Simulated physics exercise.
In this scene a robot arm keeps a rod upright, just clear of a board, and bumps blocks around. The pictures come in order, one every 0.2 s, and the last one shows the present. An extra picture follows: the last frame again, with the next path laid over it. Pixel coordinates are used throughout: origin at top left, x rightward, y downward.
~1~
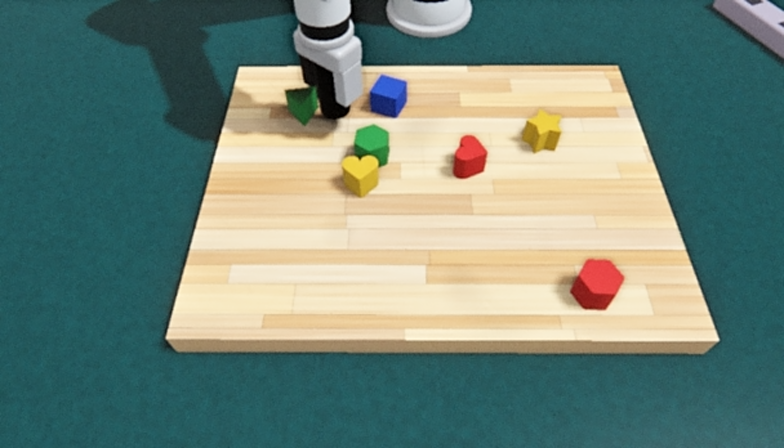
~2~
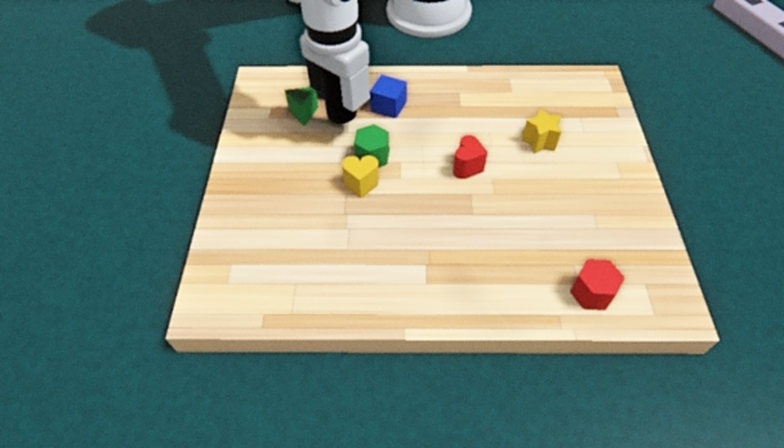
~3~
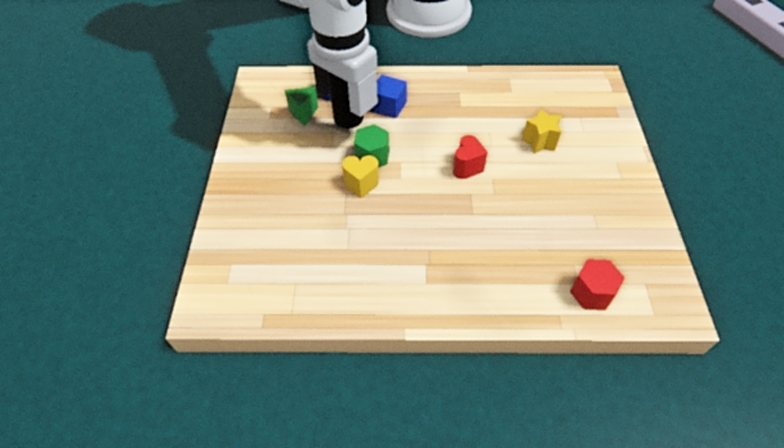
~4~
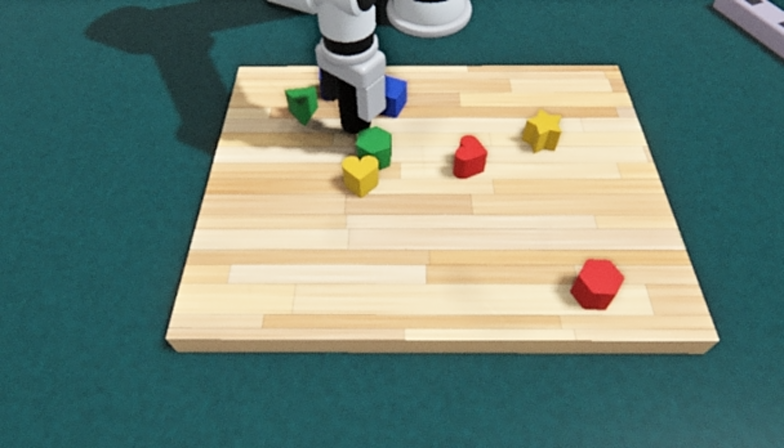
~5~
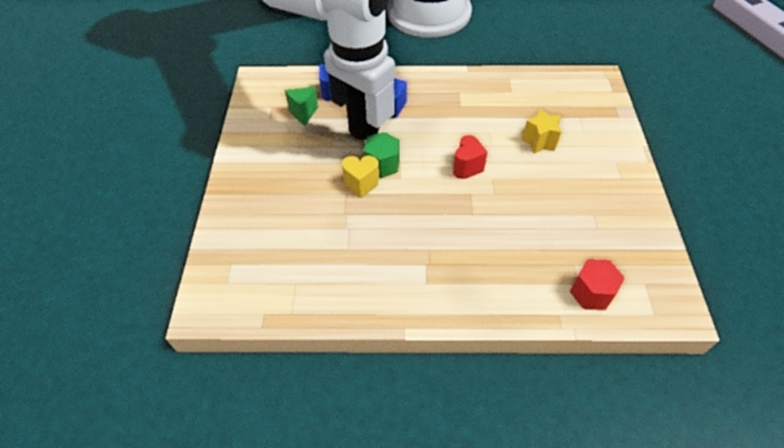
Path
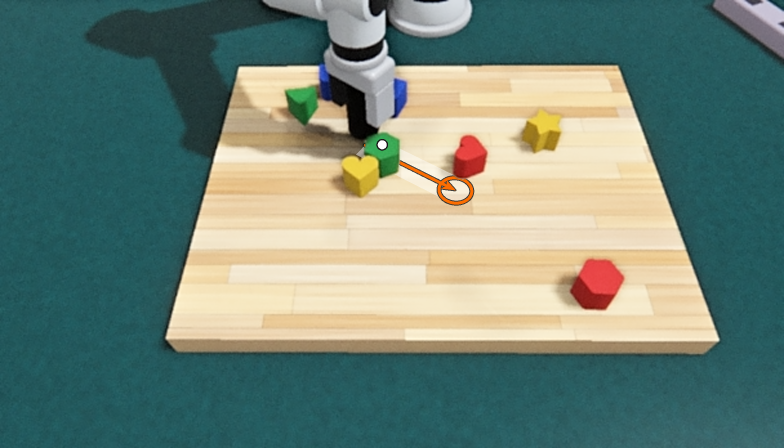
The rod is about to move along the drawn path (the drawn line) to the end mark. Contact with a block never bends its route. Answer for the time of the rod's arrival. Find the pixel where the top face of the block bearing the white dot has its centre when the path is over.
Its top middle is near (428, 188).
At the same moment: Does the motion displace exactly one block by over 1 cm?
The answer is yes.
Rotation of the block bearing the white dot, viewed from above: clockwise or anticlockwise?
Watching from overhead, you'd notice the block bearing the white dot rotating clockwise.
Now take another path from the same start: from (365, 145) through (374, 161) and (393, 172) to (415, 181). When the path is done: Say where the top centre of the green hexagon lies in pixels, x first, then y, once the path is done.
I expect it at (437, 184).
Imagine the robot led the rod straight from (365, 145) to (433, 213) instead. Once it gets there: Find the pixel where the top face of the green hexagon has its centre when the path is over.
Final place: (465, 211).
The drawn path runs from (365, 145) to (455, 190); the dot is on the green hexagon.
What follows on the original path. One third of the way, rod at (395, 145); green hexagon at (408, 163), turned 15° clockwise.
Two thirds of the way, rod at (425, 160); green hexagon at (425, 181), turned 35° clockwise.
At the end, rod at (457, 175); yellow heart block not moved; green hexagon at (428, 188), turned 55° clockwise; red heart block at (474, 148), turned 15° anticlockwise.
